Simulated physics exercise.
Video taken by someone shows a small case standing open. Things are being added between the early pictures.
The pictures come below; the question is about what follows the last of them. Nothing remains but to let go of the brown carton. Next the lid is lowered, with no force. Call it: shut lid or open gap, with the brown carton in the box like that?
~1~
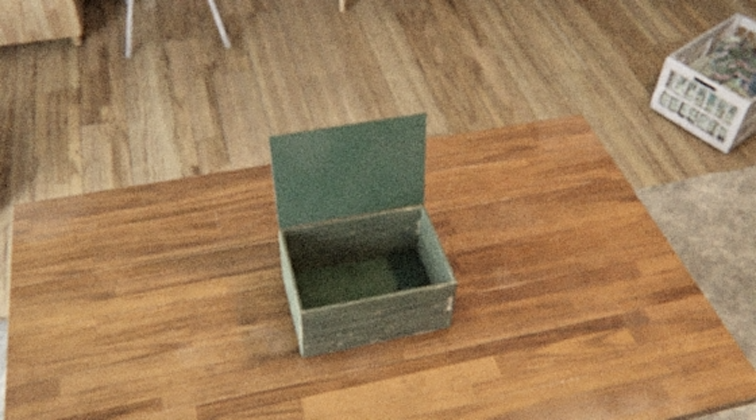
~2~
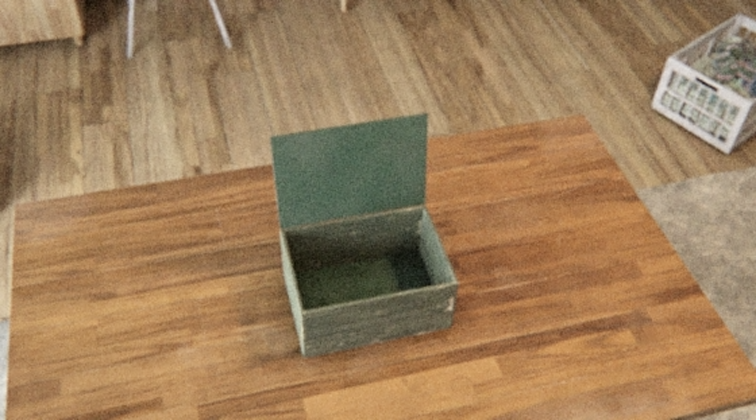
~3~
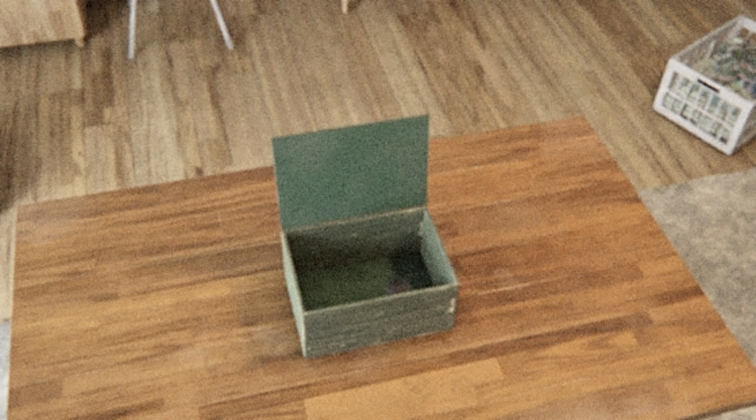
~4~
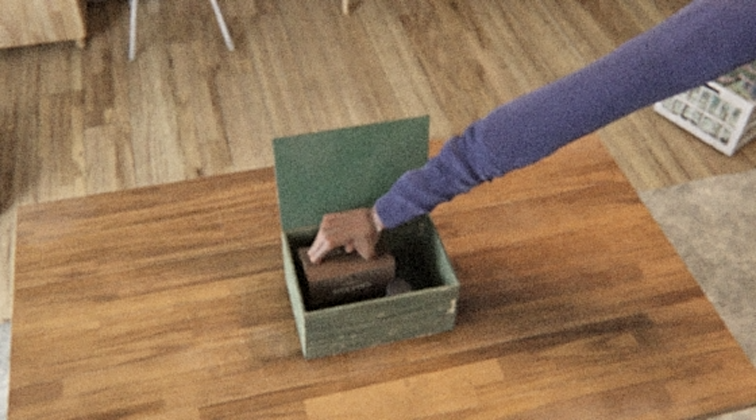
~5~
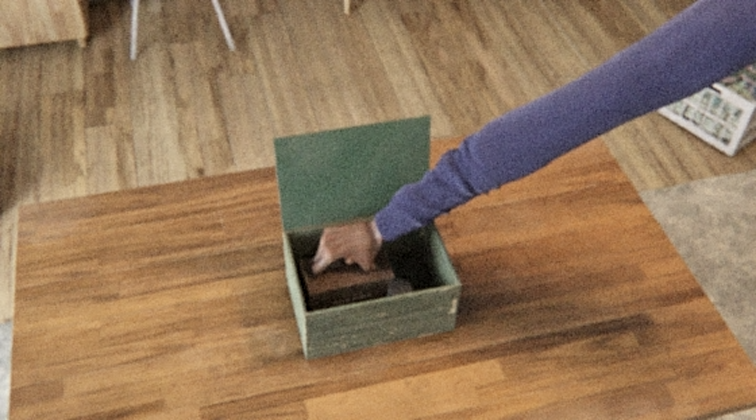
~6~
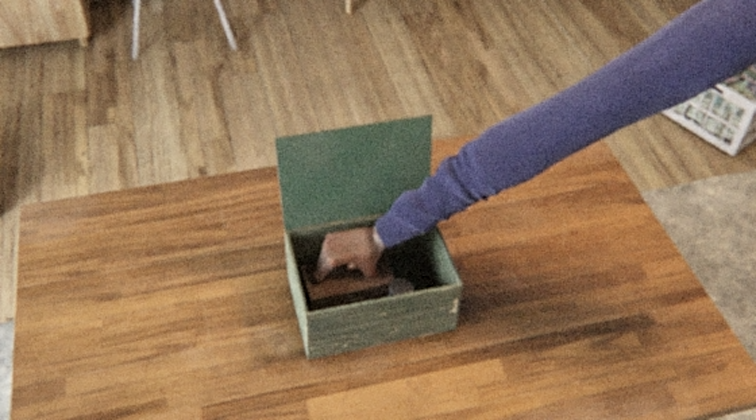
Shut lid.
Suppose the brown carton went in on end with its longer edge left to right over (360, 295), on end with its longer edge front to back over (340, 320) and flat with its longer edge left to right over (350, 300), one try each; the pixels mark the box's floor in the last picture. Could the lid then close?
In the first case the lid stays propped open; in the second it stays propped open; in the third it comes down fully.
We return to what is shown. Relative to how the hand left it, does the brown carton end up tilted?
The brown carton stays as placed.
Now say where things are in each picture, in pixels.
In the first frame, the last thing is not in view yet.
In the second frame, the last thing is not in view yet.
In the third frame, the last thing is not in view yet.
The fourth frame shows still above its spot; brown carton (346, 268).
The fifth frame shows still above its spot; brown carton (347, 280).
The sixth frame shows put in, still held; brown carton (348, 286).
Then, 1.10 s on from there, lid starting down.
Then, 1.60 s on from there, lid 60° above the rim.
Then, 2.00 s on from there, lid 31° above the rim.
Then, 2.30 s on from there, lid 7° above the rim.
In the end, lid shut; both unmoved. At the end, from the last picture's camera, brown carton near (348, 286).
